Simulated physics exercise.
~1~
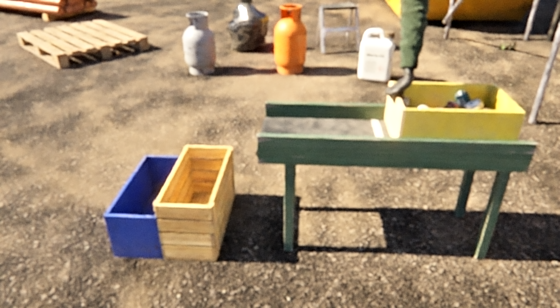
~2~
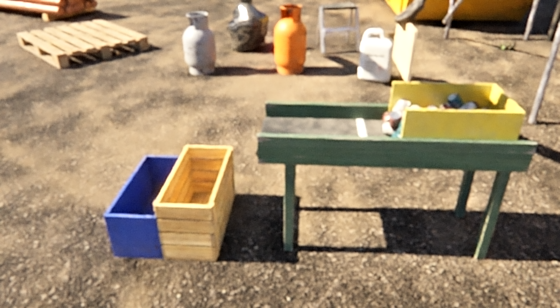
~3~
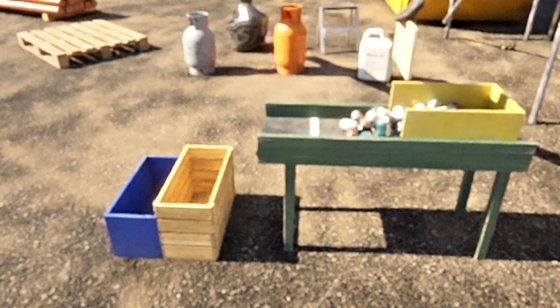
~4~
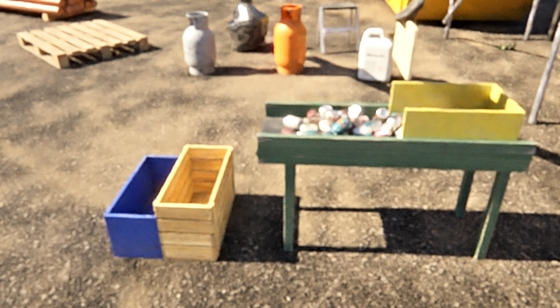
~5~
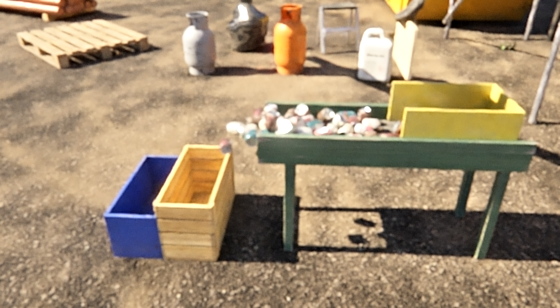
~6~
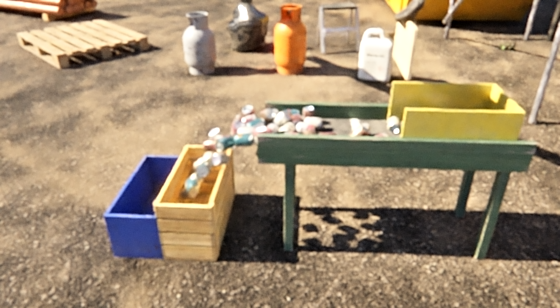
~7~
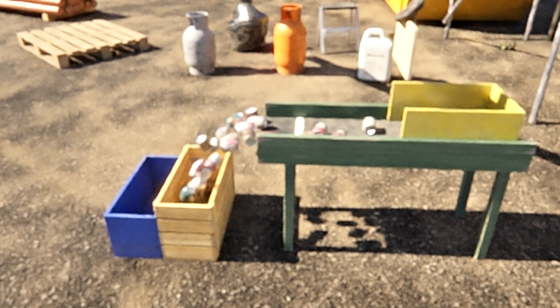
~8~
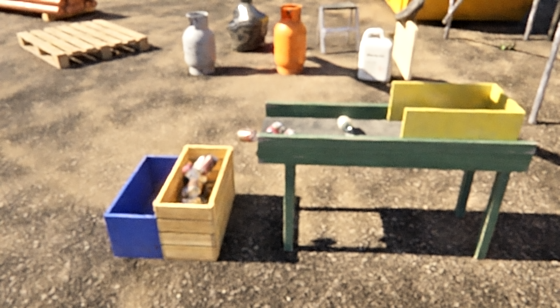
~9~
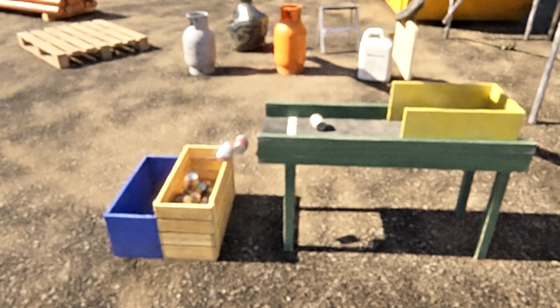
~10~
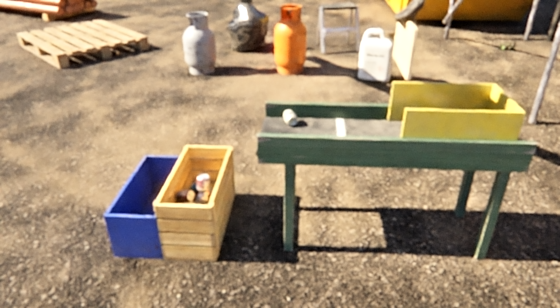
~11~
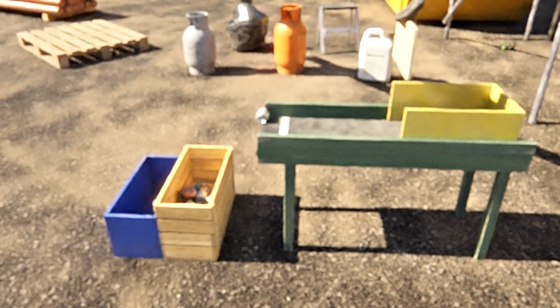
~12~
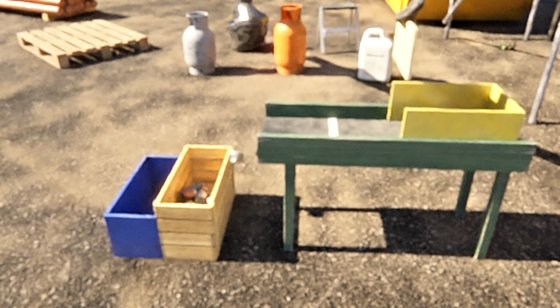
The clip opens on a green conveyor table in a dirt yard, with a yellow pen of small cans at its right end and a wooden box beside a blue tote at lower left. A dark green arm lifts a panel from the pen's side, and the cans begin sliding left along the belt. They spread into a loose, jumbled row, then spill off the left end in a stream and drop into the wooden box. The flow thins to a few stragglers. One last can rolls off late, falling near the box's right edge, while the blue tote remains empty.
